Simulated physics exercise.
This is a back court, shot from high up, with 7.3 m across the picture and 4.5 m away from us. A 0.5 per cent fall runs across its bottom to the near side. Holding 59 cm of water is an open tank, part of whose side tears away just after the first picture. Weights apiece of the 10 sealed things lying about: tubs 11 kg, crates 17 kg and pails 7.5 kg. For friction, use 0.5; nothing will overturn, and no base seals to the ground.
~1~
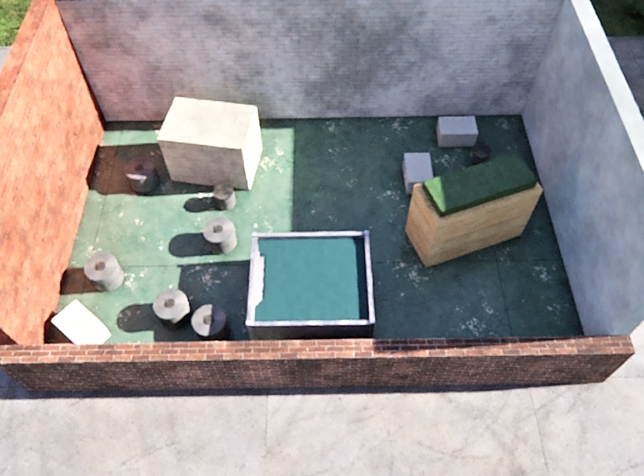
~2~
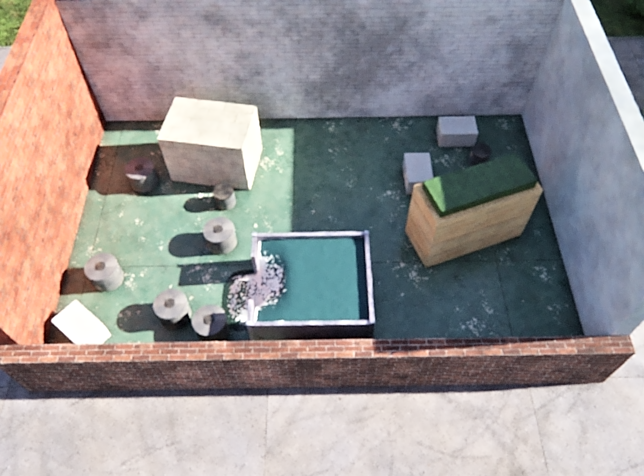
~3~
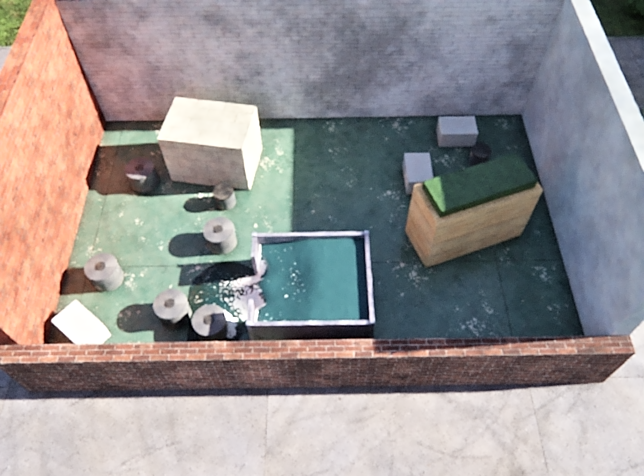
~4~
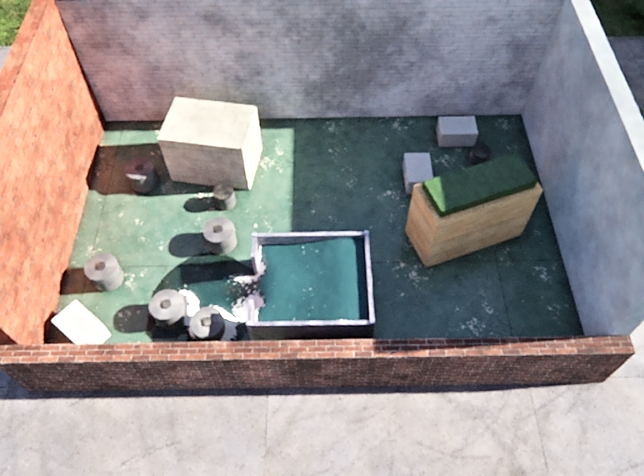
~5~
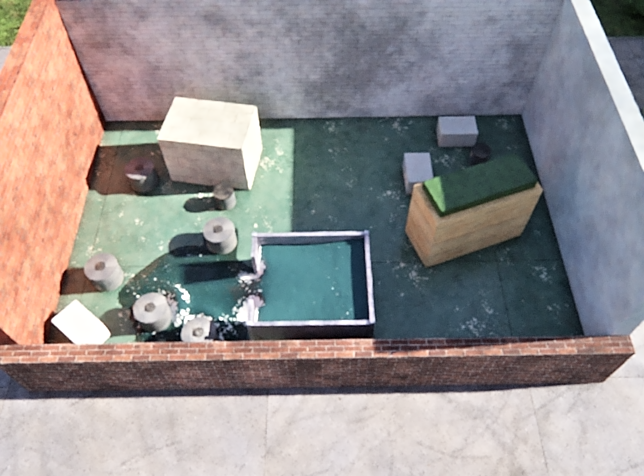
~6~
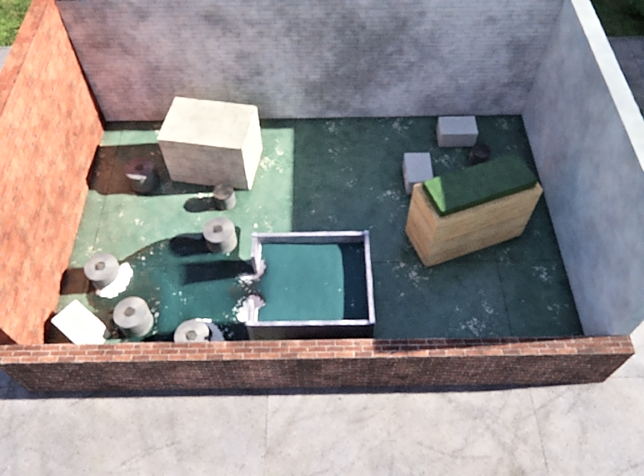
Water pours from the broken left side of a tank and pushes two tubs leftward.
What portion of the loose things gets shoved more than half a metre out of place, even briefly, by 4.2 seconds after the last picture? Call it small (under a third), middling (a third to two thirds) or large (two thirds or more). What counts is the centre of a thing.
Middling, a third to two thirds.
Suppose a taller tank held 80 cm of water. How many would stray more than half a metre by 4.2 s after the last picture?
5.
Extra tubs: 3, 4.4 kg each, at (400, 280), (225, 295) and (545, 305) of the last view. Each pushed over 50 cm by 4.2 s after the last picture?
Within it, beyond it, within it.
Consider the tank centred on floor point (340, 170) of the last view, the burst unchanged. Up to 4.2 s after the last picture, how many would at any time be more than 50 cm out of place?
In that case the number is 3.
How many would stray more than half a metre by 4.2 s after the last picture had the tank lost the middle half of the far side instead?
That would give 1.
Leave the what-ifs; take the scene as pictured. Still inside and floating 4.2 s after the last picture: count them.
At that instant the tally stands at 4.
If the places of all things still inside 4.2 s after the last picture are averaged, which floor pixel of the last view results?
It works out to somewhere near (258, 191) on the floor.
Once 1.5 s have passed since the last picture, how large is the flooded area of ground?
Roughly 10.5 m2.
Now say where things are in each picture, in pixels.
In the first frame, a tub at (170, 303) rests on the ground; a tub at (209, 320), on the bottom; water covers 1.9 m2; 0 of 10 have shifted.
In the second frame, a tub at (170, 303) rests on the ground; a tub at (209, 320) rests on the ground; 2.3 m2 under water; 0 of 10 have shifted.
In the third frame, a tub at (170, 303), on the bottom; a tub at (209, 320), on the bottom; water covers 2.8 m2; 0 of 10 have shifted.
In the fourth frame, a tub at (166, 304), on the bottom, 5 cm from its start; a tub at (207, 322), on the bottom, 4 cm from its start; 3.4 m2 under water; 0 of 10 have shifted.
In the fifth frame, a tub at (150, 308) rests on the ground, 26 cm from its start; a tub at (199, 332), on the bottom, 21 cm from its start; 4.2 m2 under water; 2 of 10 have shifted.
In the sixth frame, a tub at (130, 312) rests on the ground, 53 cm from its start; a tub at (192, 336) rests on the ground, 30 cm from its start; water covers 5.1 m2; 2 of 10 have shifted.
Then, 0.4 s after the last picture 2 of 10 are over 50 cm from their spots; 0 afloat.
Then, 1.5 s after the last picture 3 of 10 are over 50 cm from their spots; 4 afloat.
Then, 2.8 s after the last picture 4 of 10 are over 50 cm from their spots; 3 afloat.
Then, 4.2 s after the last picture 5 of 10 are over 50 cm from their spots, and 5 have been at some point; 4 afloat.
